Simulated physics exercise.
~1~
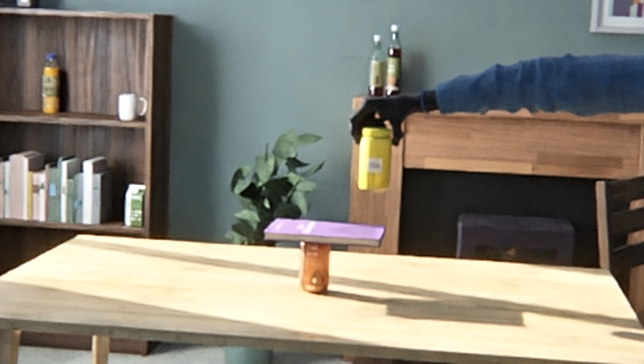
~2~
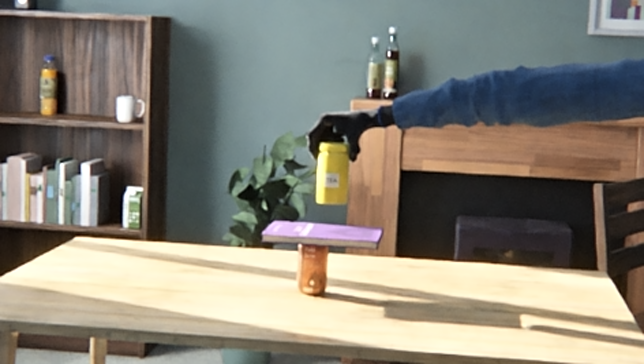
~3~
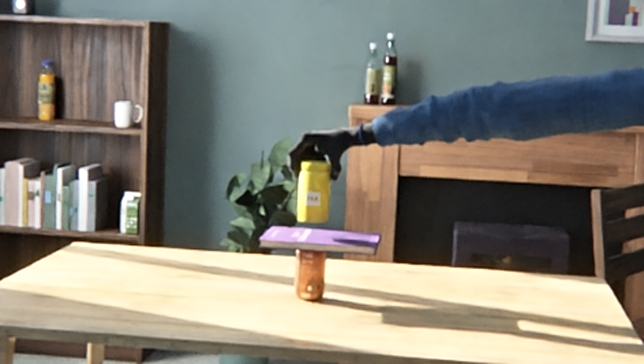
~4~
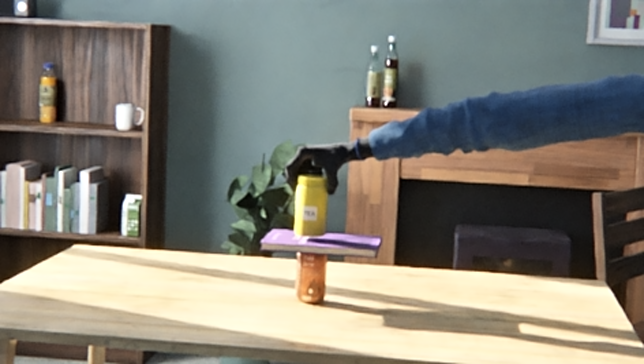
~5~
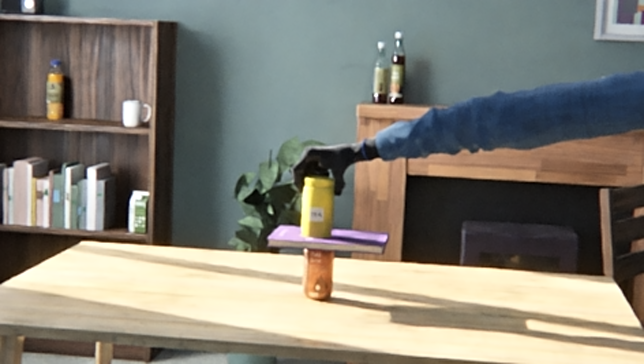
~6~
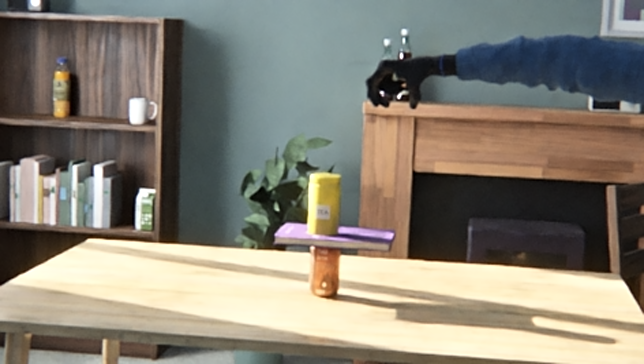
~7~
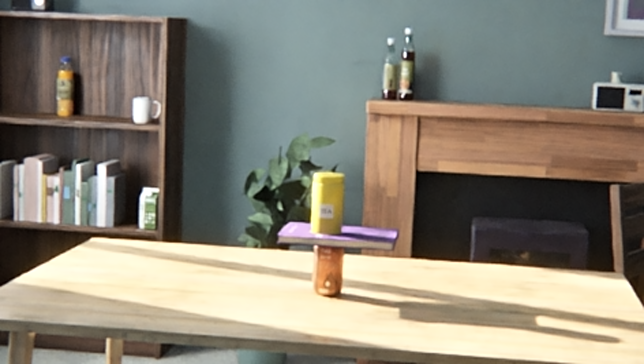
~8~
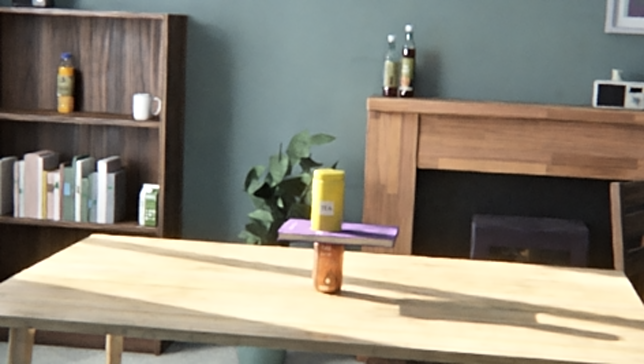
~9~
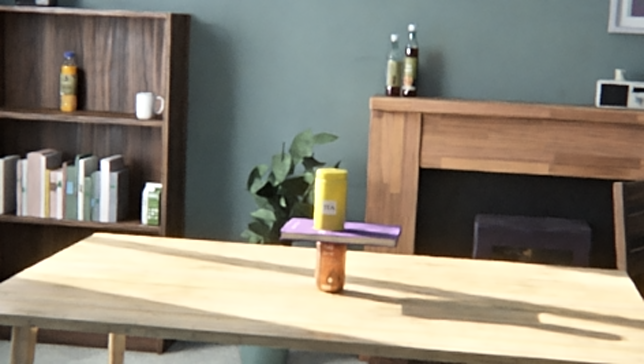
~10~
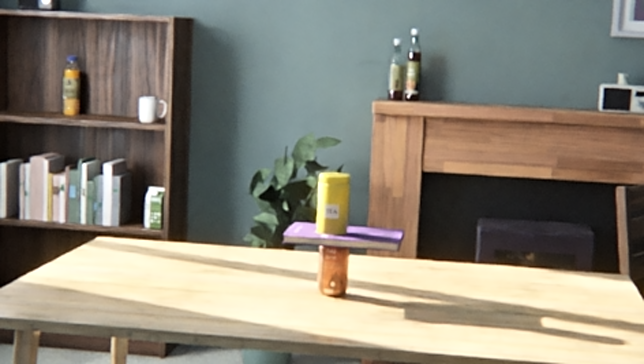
A purple book lies flat across the top of an upright orange can on a pale wooden table, seen from the front by a slightly swaying camera. Behind it stand a dark bookshelf at left, a leafy plant, and a wooden fireplace at right with two bottles on its mantel. A black-gloved hand in a blue sleeve reaches in from the right, carrying a yellow jar left over the book. It lowers the jar upright onto the book, lets go and withdraws to the right. The jar, book and can stay balanced in their stack.
